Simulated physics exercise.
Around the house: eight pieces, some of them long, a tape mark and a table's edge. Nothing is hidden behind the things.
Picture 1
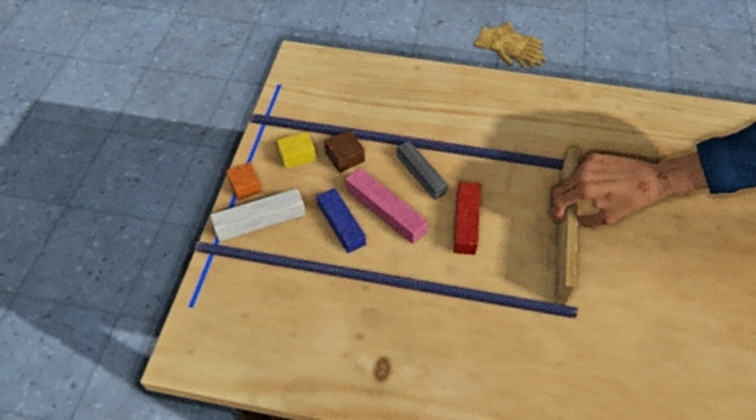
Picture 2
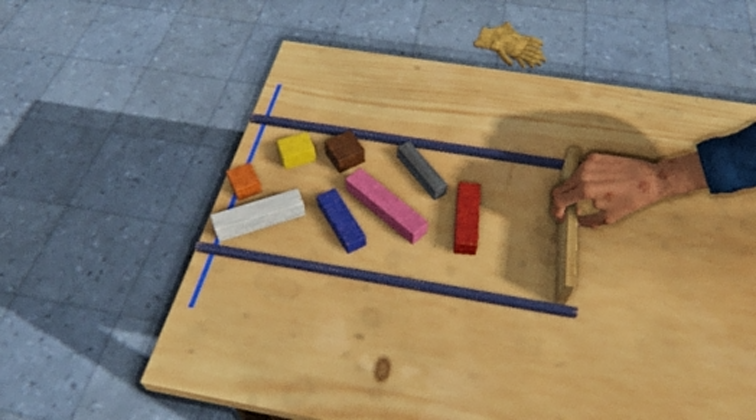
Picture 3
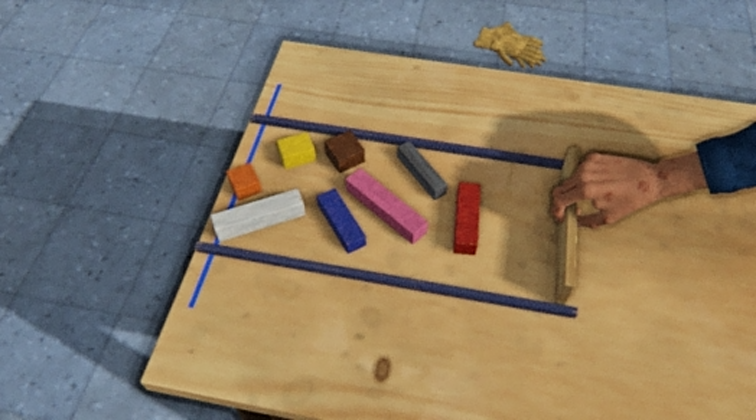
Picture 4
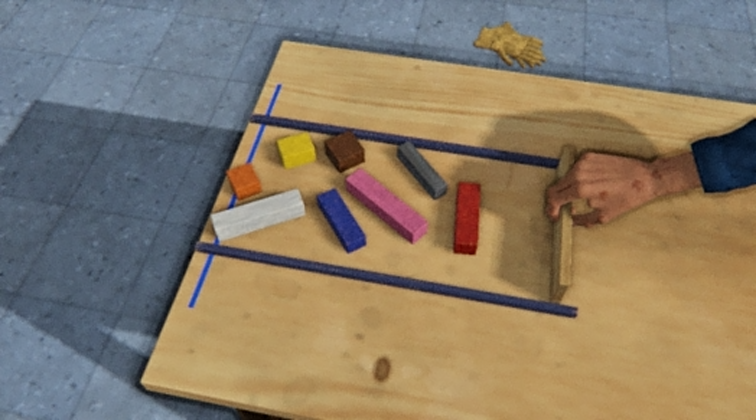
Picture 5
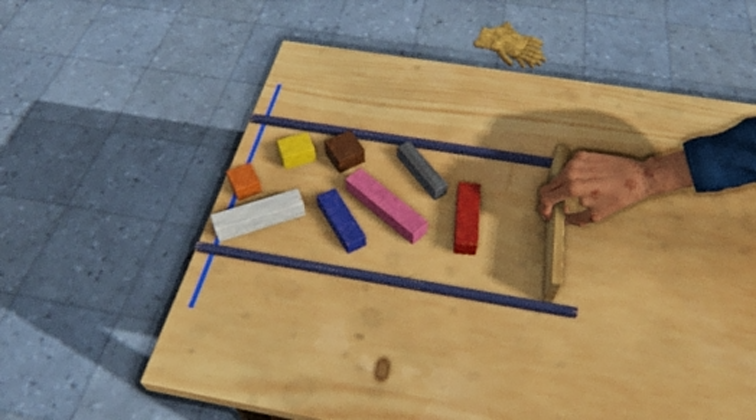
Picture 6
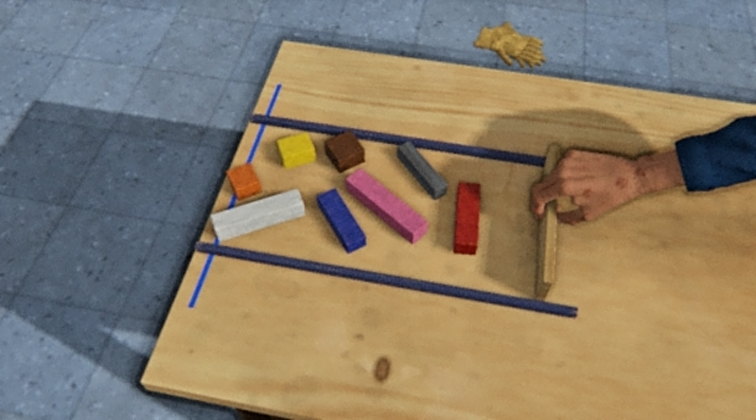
A hand in a dark blue sleeve holds a wooden board upright at the right end of two dark rails on a pale wooden table, seen from above at an angle over a grey tiled floor. Orange, yellow, brown, white, blue, pink, grey and red blocks lie between the rails, near a blue line at left. After staying still, the hand slides the board slightly left; the blocks and camera stay still.
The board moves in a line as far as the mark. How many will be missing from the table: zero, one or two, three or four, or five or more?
Outcome: The number that fall off is five or more.
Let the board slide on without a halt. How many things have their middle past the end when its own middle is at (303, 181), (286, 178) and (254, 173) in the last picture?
The counts: 1, 3 and 6.
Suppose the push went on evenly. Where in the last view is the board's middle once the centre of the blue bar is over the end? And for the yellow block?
Near (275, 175) and (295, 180).
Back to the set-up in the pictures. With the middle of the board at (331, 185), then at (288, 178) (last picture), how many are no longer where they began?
First 7, then 8.
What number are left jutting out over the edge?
The number is 1.
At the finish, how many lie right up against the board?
The number is 1.
Early on, none off yet; orange block at rest near (244, 182); white bar at rest near (259, 215); yellow block at rest near (296, 151).
Finally, the number that fall off is five or more; lost, grey stick, pink bar, blue bar, brown block, yellow block, white bar and orange block.
